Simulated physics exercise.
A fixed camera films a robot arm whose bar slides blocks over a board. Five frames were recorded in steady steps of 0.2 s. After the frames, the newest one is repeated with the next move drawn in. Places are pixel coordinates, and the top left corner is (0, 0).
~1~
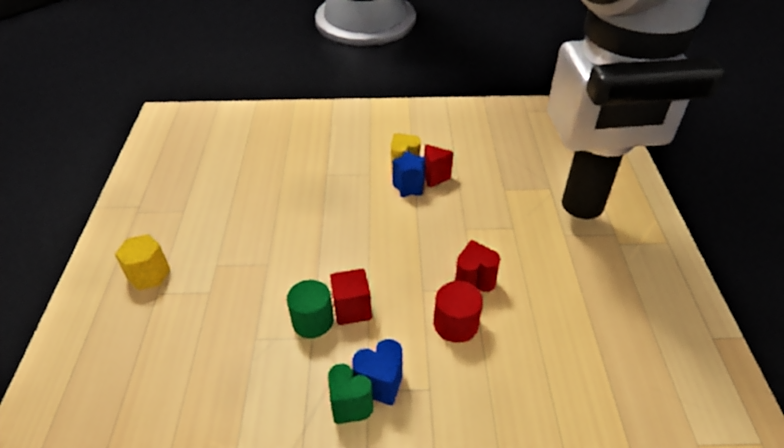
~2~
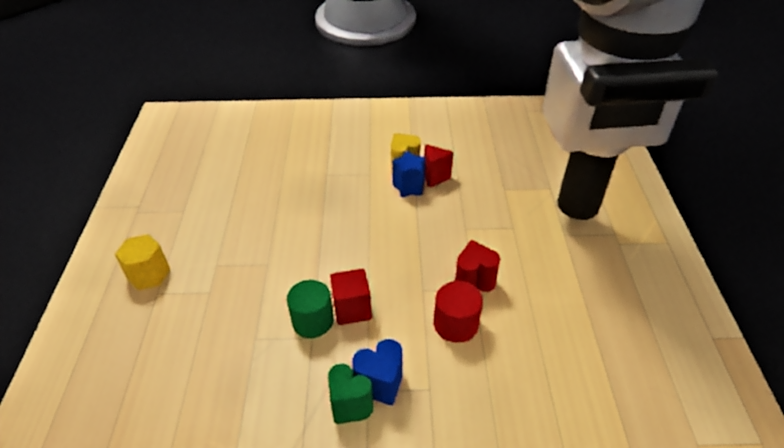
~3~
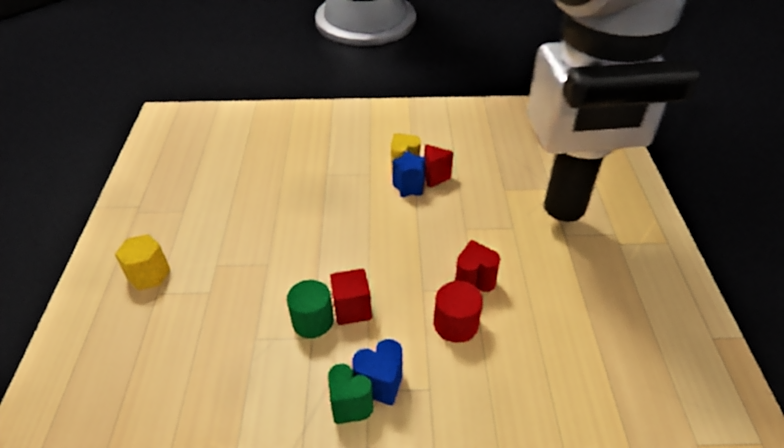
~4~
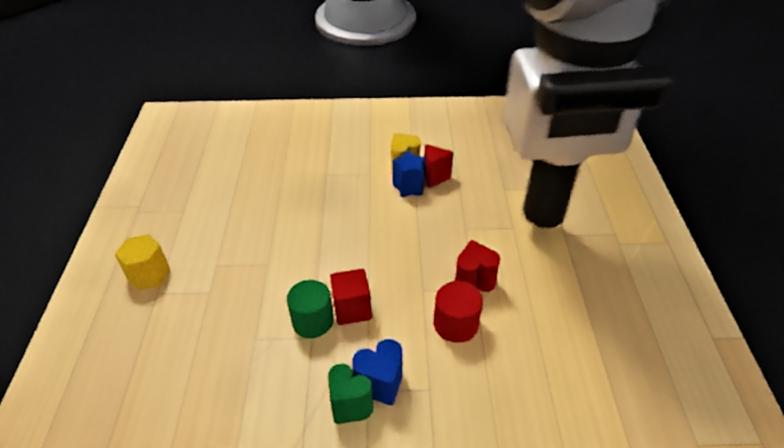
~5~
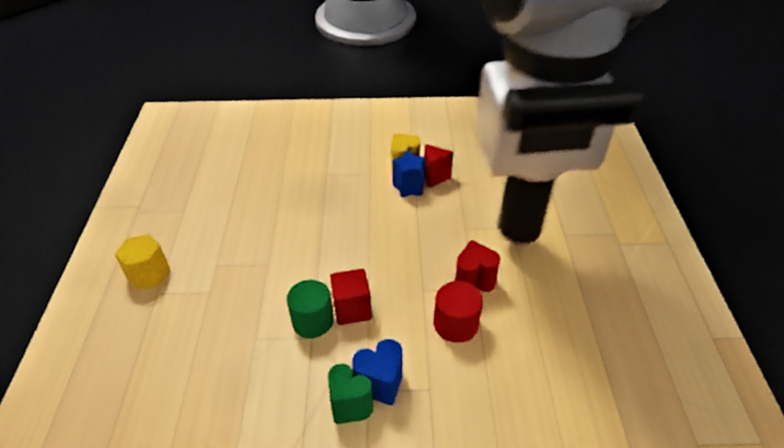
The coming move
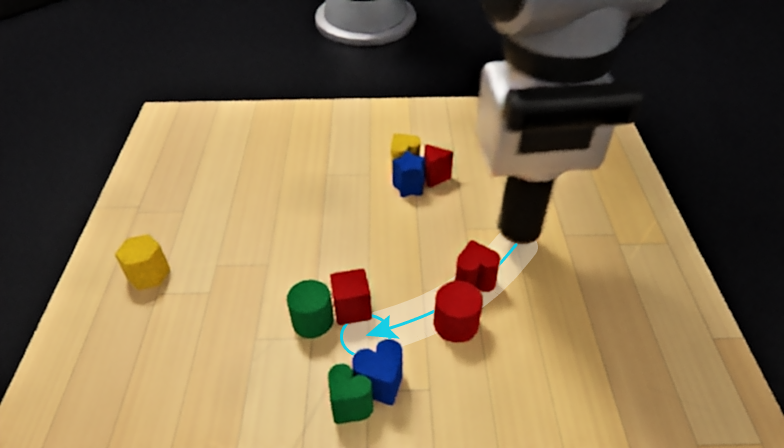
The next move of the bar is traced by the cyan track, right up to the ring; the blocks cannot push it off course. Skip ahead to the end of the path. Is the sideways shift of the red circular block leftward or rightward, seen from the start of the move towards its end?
Over to the left.
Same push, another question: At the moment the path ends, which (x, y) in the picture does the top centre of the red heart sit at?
The middle of its upper face should be somewhere near (326, 332).
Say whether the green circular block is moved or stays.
That block is shifted.
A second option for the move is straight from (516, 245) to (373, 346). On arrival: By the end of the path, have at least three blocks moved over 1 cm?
Final answer: Yes.
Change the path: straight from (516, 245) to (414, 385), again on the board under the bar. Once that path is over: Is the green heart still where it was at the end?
My answer is no.
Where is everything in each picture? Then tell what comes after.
The first picture shows bar tip (583, 205); block tops, green circular block (308, 295); red square piece (350, 283); red circular block (459, 298); red heart (478, 256).
The second picture shows bar (578, 206); blocks unchanged.
The third picture shows bar (564, 208); blocks unchanged.
The fourth picture shows bar (544, 214); blocks unchanged.
The fifth picture shows bar (520, 228); green circular block (308, 295); red square piece (350, 283); red circular block (459, 298); red heart (478, 256).
Path on the board, from (516, 245) through (481, 282) and (430, 313) to (366, 335).
The first path, step by step. One third of the way, bar (483, 266); red circular block (455, 305); red heart (452, 273), turned 20° clockwise.
Two thirds of the way, bar (430, 298); red circular block (437, 333); red heart (394, 306), turned 20° clockwise.
At the end, bar (365, 320); green circular block (289, 292); red square piece (336, 282), turned 40° clockwise; red circular block (437, 333); red heart (326, 332).
